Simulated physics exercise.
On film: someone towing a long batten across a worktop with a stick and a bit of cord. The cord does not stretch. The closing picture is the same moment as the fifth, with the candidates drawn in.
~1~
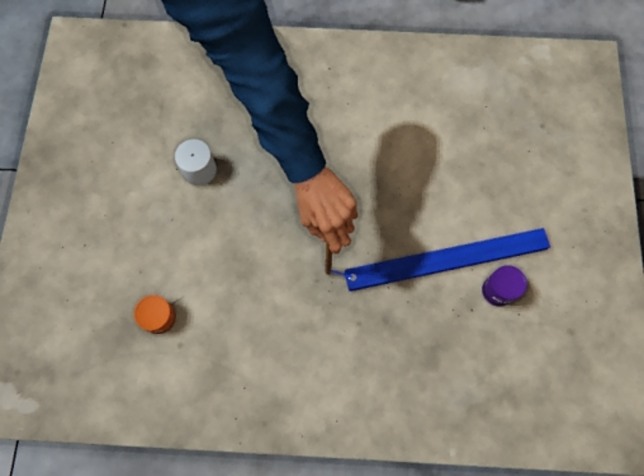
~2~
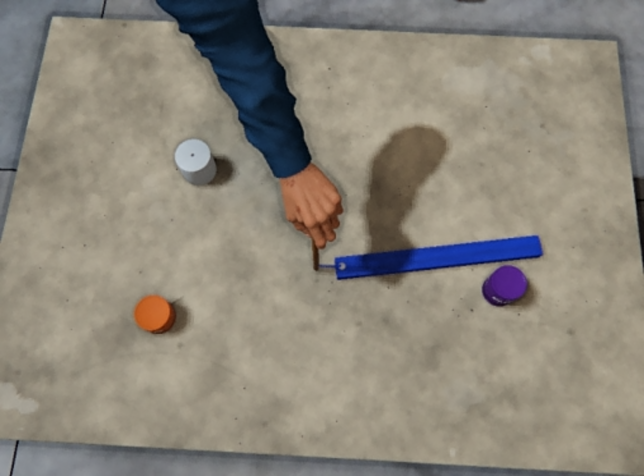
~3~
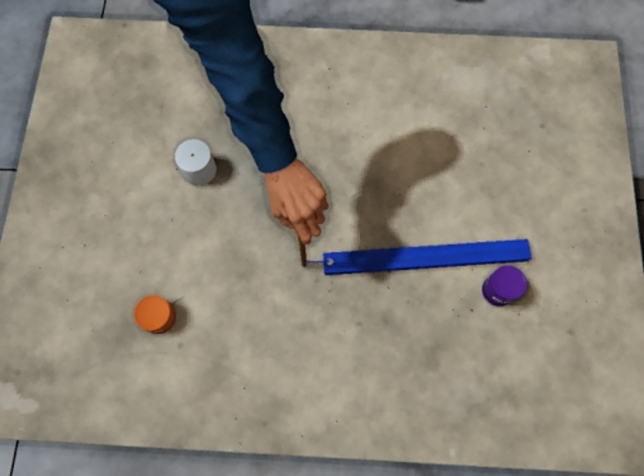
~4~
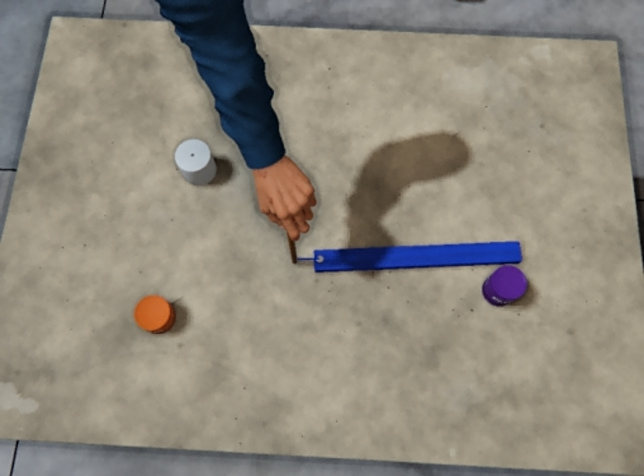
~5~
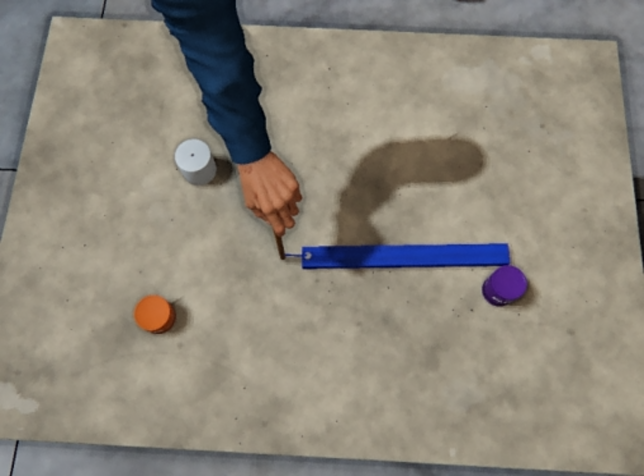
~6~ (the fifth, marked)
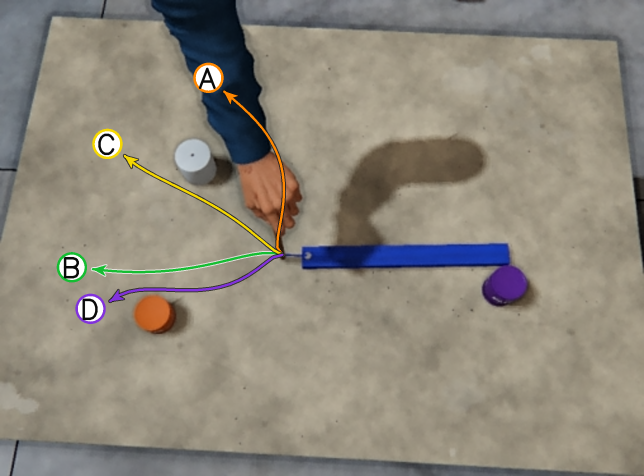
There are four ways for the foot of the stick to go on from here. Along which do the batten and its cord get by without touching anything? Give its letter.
B.
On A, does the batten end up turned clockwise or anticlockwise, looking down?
It turns clockwise.
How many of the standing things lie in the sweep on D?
One.
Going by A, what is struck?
It meets the purple jar.
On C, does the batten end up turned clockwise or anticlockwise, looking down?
On that path, clockwise.
On the marked copy, A from (282, 255) via (279, 157) to (224, 92); B from (282, 255) via (183, 269) to (93, 269); C from (282, 255) via (204, 201) to (125, 156); D from (282, 255) via (200, 290) to (110, 301).
Following B. Soon after the start, foot of the stick (216, 264), middle of the batten (340, 257).
Later, foot of the stick (148, 272), middle of the batten (272, 263).
In the end, foot of the stick (91, 269), middle of the batten (215, 265); nothing has been touched.
As for the rest, A meets the purple jar; C meets the white tin; D meets the orange tub.
